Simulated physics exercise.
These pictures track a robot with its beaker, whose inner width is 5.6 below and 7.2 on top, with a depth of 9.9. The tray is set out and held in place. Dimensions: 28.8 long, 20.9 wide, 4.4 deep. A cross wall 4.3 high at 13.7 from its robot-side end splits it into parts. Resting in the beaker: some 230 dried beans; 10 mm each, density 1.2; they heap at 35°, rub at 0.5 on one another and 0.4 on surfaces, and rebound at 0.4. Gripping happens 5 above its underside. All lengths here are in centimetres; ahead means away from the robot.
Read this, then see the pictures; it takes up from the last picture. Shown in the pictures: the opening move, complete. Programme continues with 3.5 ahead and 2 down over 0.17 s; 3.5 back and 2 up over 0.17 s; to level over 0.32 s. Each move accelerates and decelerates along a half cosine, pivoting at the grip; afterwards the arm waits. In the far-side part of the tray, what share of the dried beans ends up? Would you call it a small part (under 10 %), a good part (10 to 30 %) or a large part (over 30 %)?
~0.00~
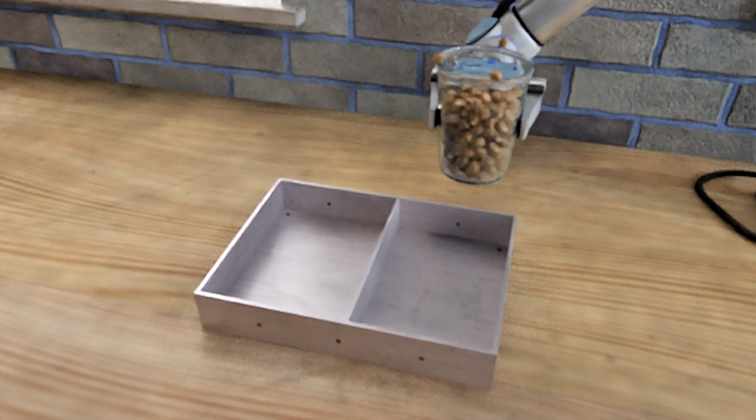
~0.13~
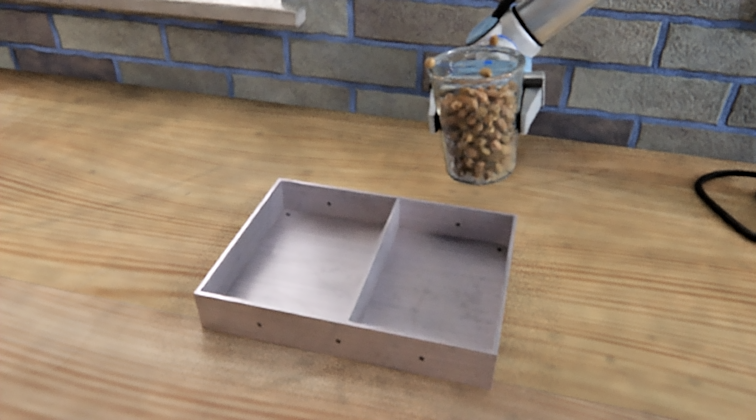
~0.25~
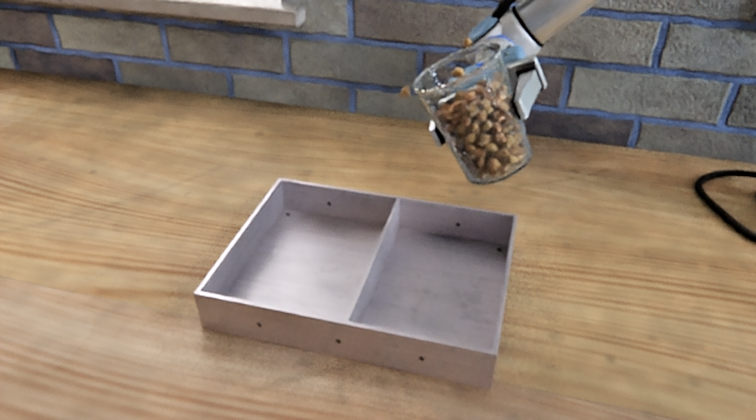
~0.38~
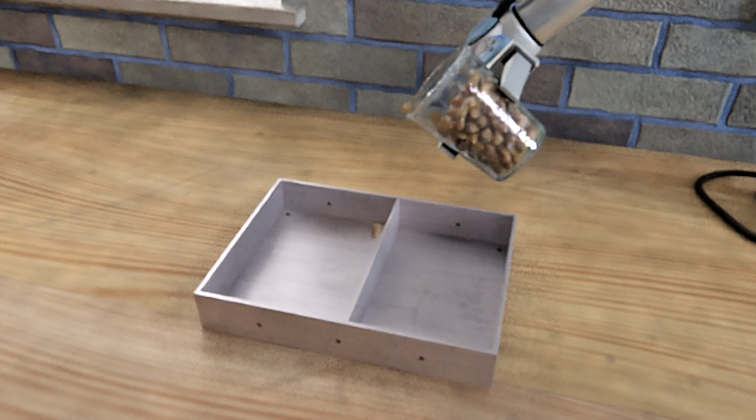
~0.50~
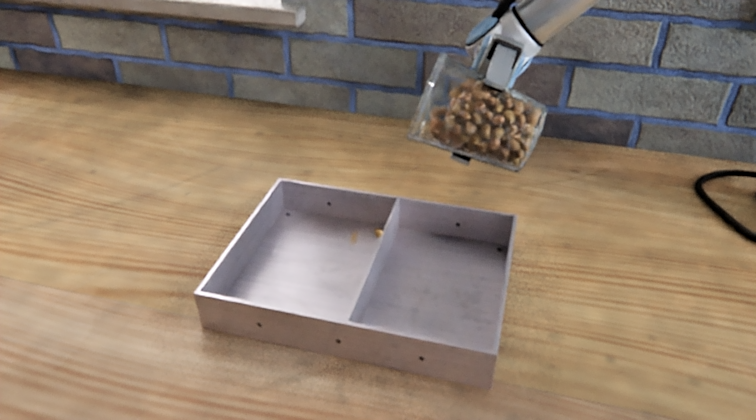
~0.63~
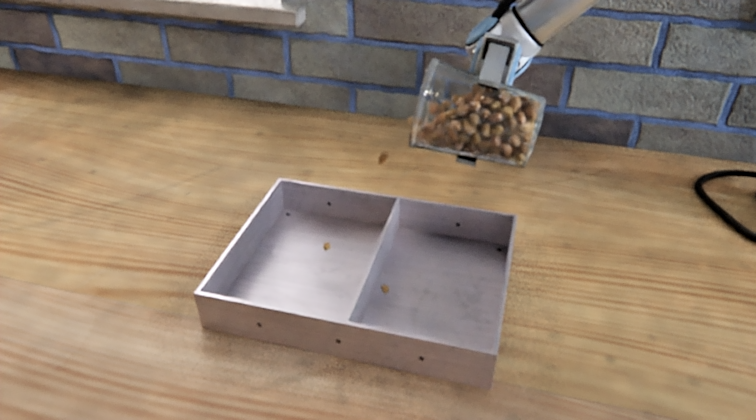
I'd call it a small part.
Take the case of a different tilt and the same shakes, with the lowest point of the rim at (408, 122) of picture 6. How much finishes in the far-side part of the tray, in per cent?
Result: Approximately 0 %.
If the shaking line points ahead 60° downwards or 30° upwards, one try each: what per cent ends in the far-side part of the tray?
First try some 5 %, second try some 15 %.
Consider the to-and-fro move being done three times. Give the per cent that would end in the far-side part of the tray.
It would come to about 10 %.
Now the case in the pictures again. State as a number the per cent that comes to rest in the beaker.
Something like 90 percent ends there.
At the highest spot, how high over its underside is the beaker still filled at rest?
I'd say near 8.5 cm from the bottom.
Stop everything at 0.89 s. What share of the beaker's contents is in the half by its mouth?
Close to 50 in a hundred.
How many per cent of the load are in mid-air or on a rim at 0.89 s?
Reading at that time: Some 4 per cent.
After 0.89 s, tilted 81° forward, highest piece 23 above the table; 214 in the beaker, 3 in the far-side part, 1 in the robot-side part, 9 in flight or on a rim.
After 1.16 s, tilted 30° forward, highest piece 26 above the table; 202 in the beaker, 13 in the robot-side part, 11 in the far-side part, 1 in flight or on a rim.
After 1.49 s, level, highest piece 25 above the table; 202 in the beaker, 13 in the robot-side part, 12 in the far-side part.
After 2.54 s, level, highest piece 25 above the table; 202 in the beaker, 13 in the robot-side part, 12 in the far-side part.
In the end, 202 in the beaker, 13 in the robot-side part, 12 in the far-side part. That is 5 % in the far-side part of the tray.
